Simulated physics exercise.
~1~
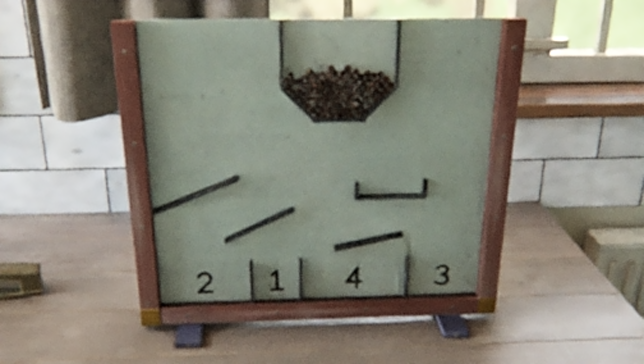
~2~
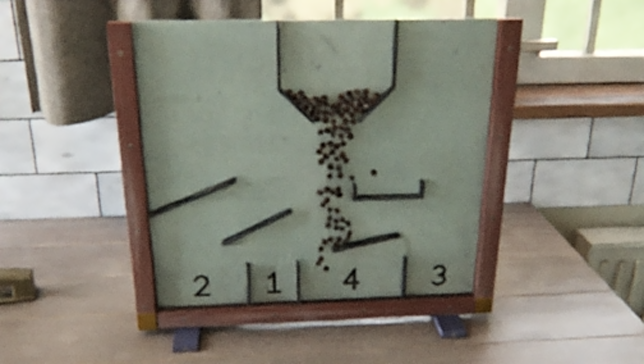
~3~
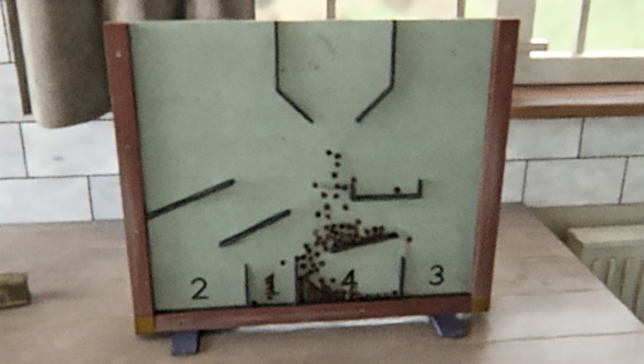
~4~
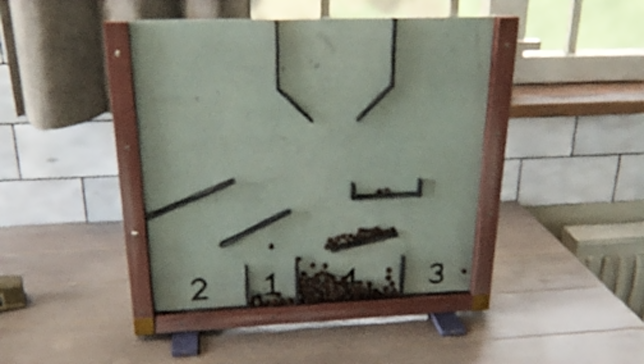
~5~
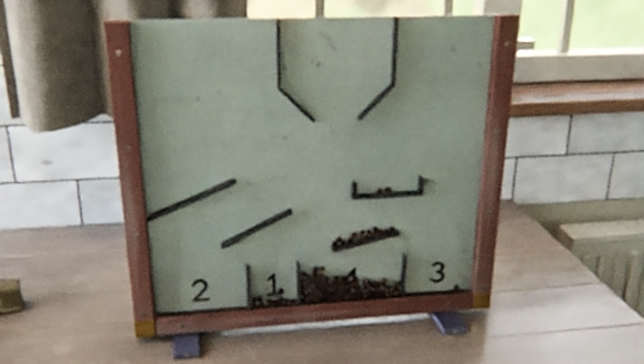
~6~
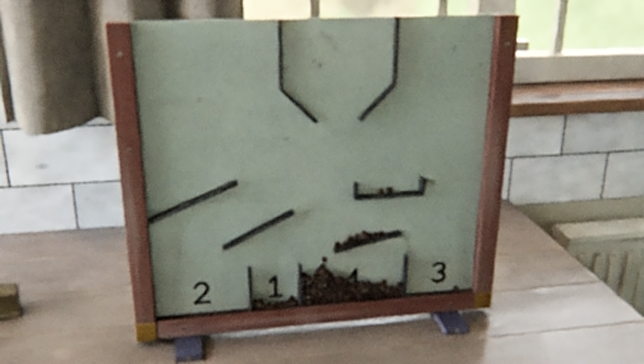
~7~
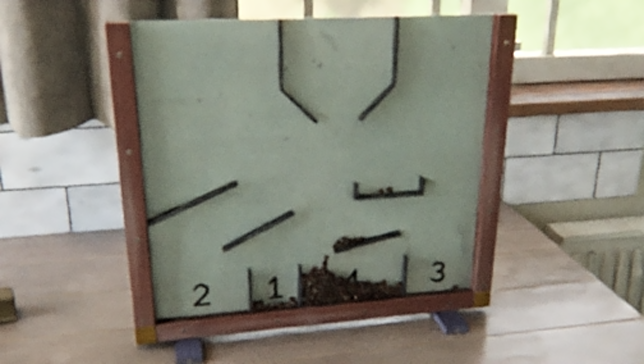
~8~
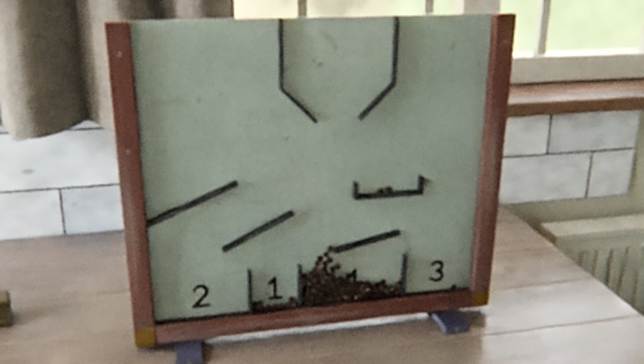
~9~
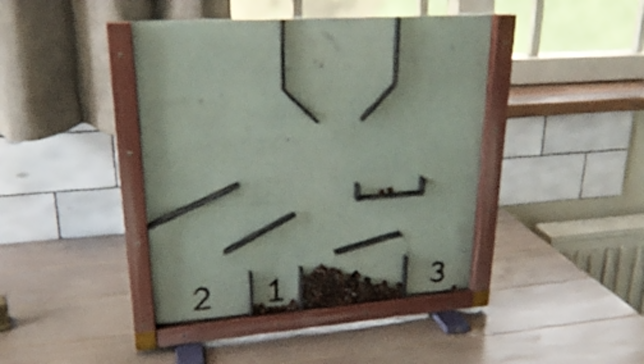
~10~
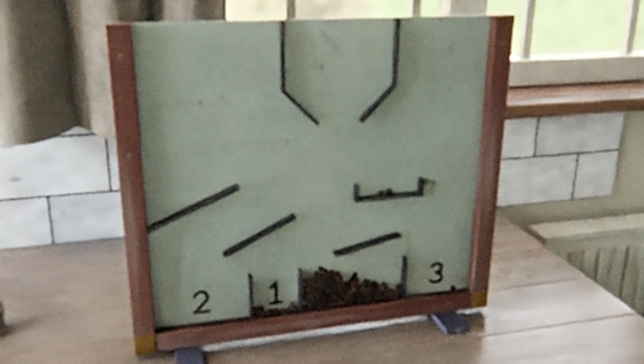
Dark beads pour from the hopper, bounce off ledges, and settle mostly in bin four.
